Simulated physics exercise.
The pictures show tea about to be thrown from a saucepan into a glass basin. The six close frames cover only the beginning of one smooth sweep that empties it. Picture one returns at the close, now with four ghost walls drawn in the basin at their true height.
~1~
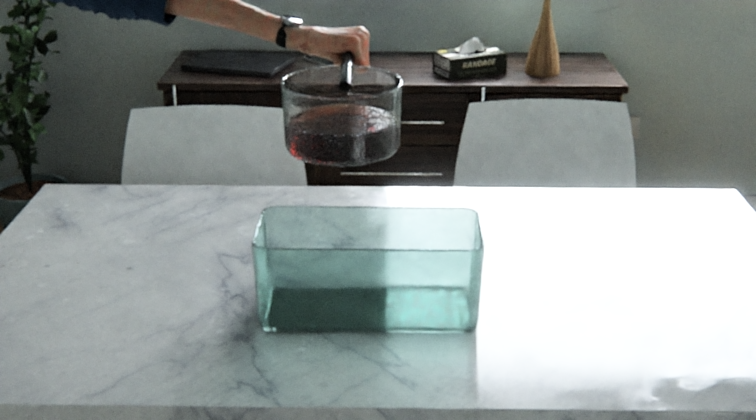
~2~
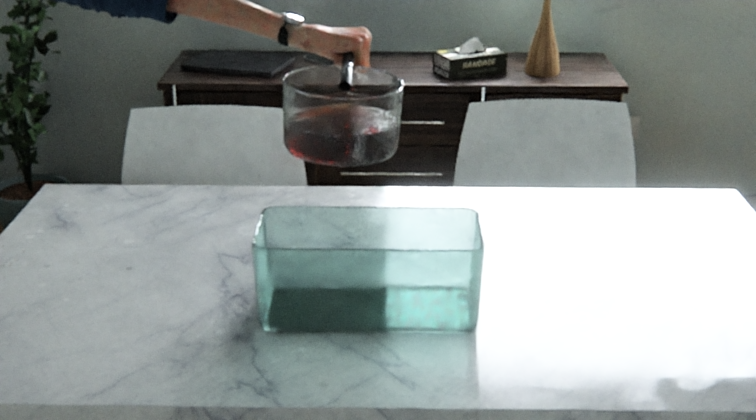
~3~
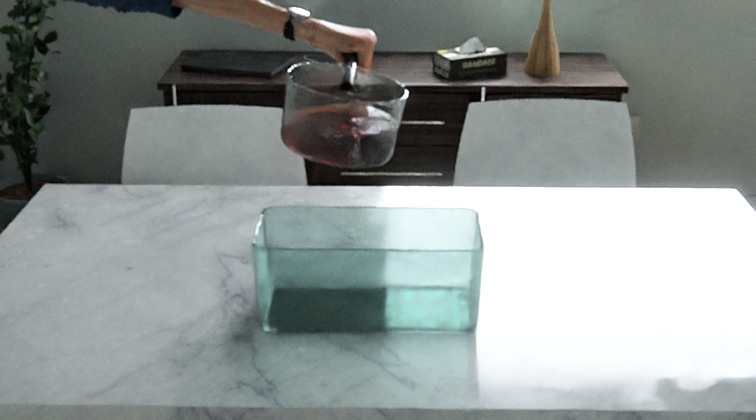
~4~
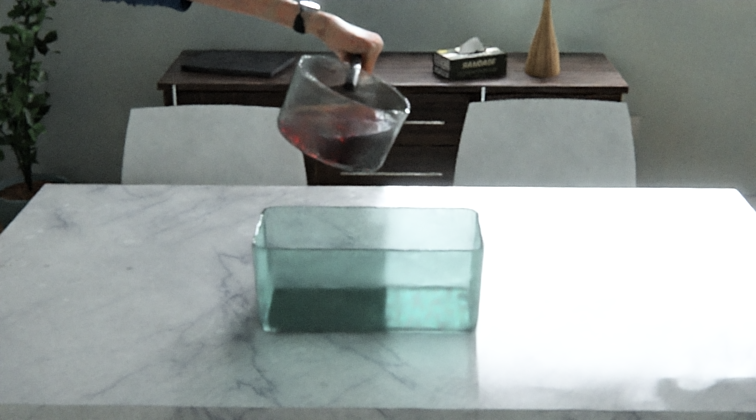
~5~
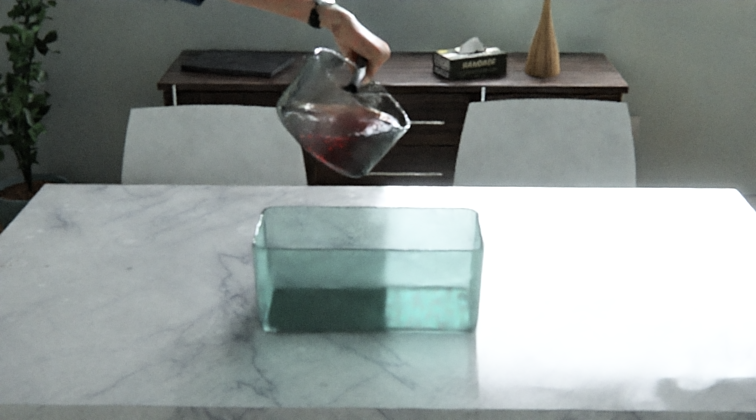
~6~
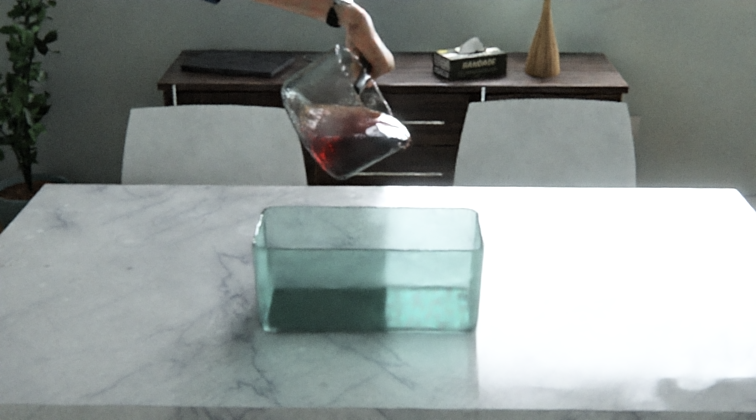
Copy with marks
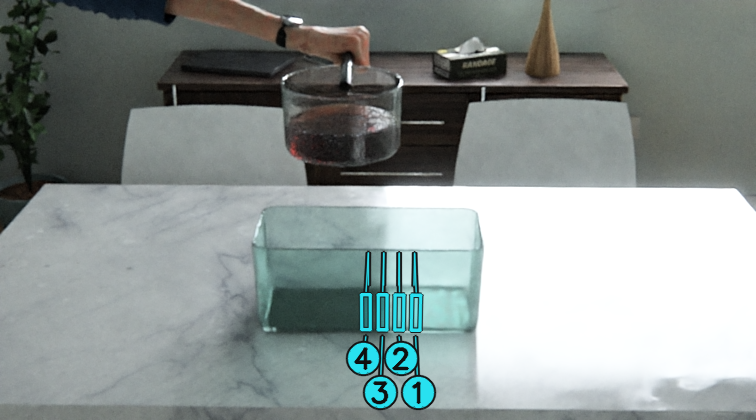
A hand reaching in from the upper left holds a clear glass saucepan of reddish tea above a pale green glass basin on a white marble table, seen from the front and slightly above. Behind stand two white chairs and a dark wooden cabinet with a tissue box, with a plant at left. The hand steadily tilts the pan rightward, the tea sloshing and reaching the lip, while the camera stays still.
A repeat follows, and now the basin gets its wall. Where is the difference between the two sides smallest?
Use slot 1.
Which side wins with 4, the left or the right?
More ends on the right.
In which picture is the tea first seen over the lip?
Picture 6.
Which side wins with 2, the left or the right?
The right side.
In cyan, 1 at (415, 336); 2 at (399, 336); 3 at (382, 336); 4 at (365, 336).
With 1, about 51 % ends left of the wall and 43 % right of it; 5 % is lost outside.
With 2, about 26 % ends left of the wall and 71 % right of it; 3 % is lost outside.
With 3, about 9 % ends left of the wall and 89 % right of it; 3 % is lost outside.
With 4, about 6 % ends left of the wall and 90 % right of it; 3 % is lost outside.
